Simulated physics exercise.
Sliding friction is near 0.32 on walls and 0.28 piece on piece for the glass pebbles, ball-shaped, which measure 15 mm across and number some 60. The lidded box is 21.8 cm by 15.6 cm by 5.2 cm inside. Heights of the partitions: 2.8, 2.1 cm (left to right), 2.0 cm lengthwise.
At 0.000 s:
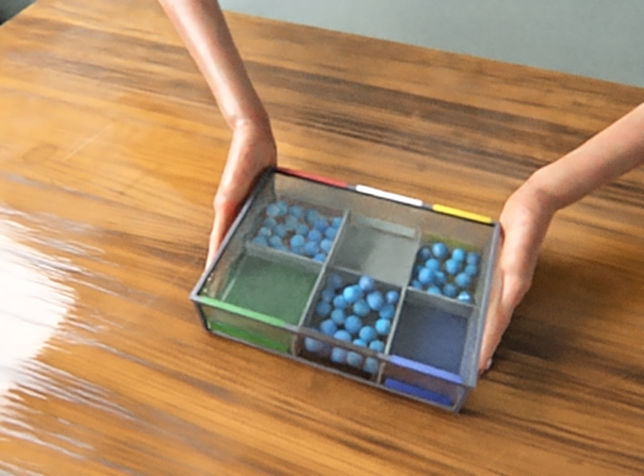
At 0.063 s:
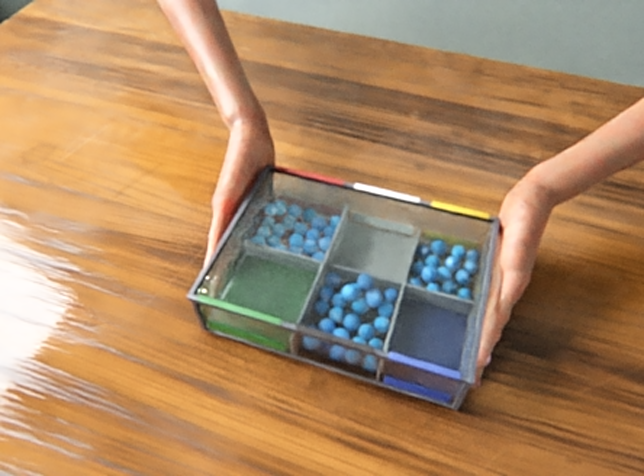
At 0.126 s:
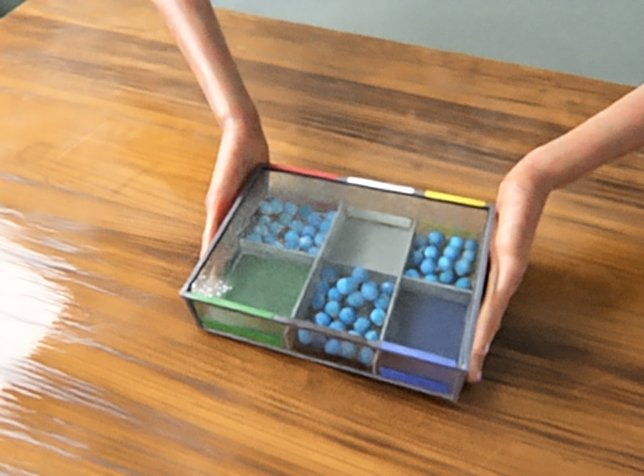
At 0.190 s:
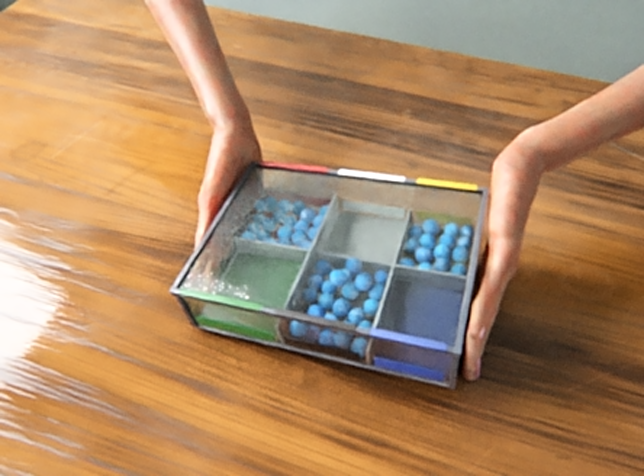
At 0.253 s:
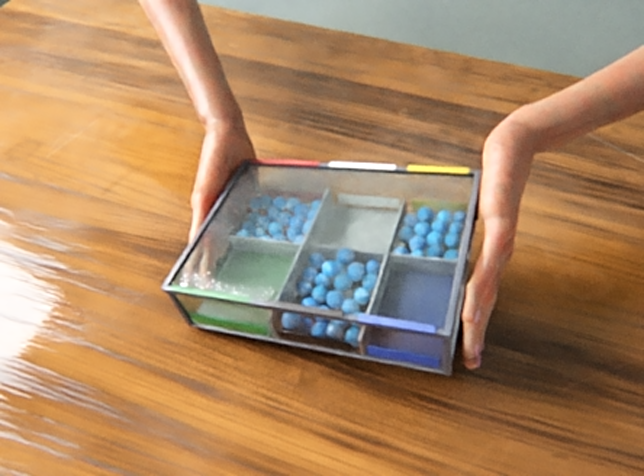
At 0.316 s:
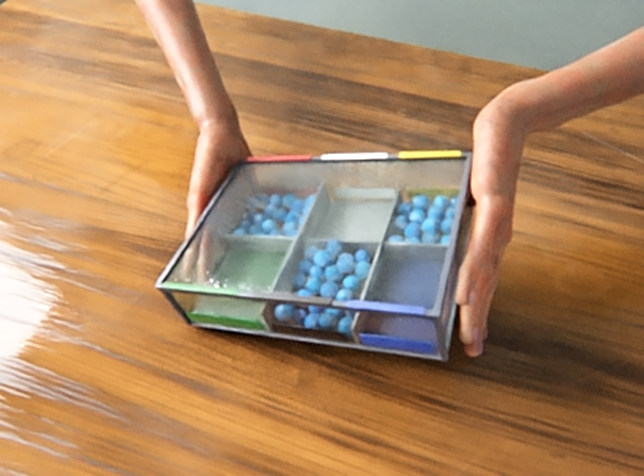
Two hands tilt a clear-lidded box divided into six compartments above a wooden table, turning it slightly and shifting it a little to the left, while the blue balls inside stay grouped in three of the compartments.
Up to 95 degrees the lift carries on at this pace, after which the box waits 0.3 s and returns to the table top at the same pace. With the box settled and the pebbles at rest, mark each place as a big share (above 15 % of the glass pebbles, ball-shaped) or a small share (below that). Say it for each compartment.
Red compartment: Big share. Blue compartment: Small share. Green compartment: Big share. Yellow compartment: Small share. White compartment: Small share. Black compartment: Small share.
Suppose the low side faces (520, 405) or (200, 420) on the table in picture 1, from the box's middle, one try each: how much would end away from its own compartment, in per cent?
The share comes to about 80 in a hundred, then about 65 in a hundred.
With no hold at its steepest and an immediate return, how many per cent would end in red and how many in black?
Then: Red 50, black 10.
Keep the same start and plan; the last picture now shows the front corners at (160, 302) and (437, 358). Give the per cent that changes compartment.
Around 75 per cent, it would seem.
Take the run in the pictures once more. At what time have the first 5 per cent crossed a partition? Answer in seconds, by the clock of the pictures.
Roughly at the 1.45 s mark.
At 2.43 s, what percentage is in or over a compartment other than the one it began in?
Approx. 70 in a hundred.
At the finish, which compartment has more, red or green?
Red compartment.
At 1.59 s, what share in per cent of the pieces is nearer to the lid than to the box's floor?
I'd say around 70 percent of the pieces.
After 1.59 s, tilt 95 degrees; red 50 %, green 15 %, white 15 %, black 20 %.
Then, at 2.43 s, tilt 47 degrees; red 60 %, green 35 %.
After 3.29 s, tilt 0 degrees; red 60 %, green 35 %.
By 4.2 s all is still; red 60 %, blue 0 %, green 35 %, yellow 0 %, white 0 %, black 0 %.
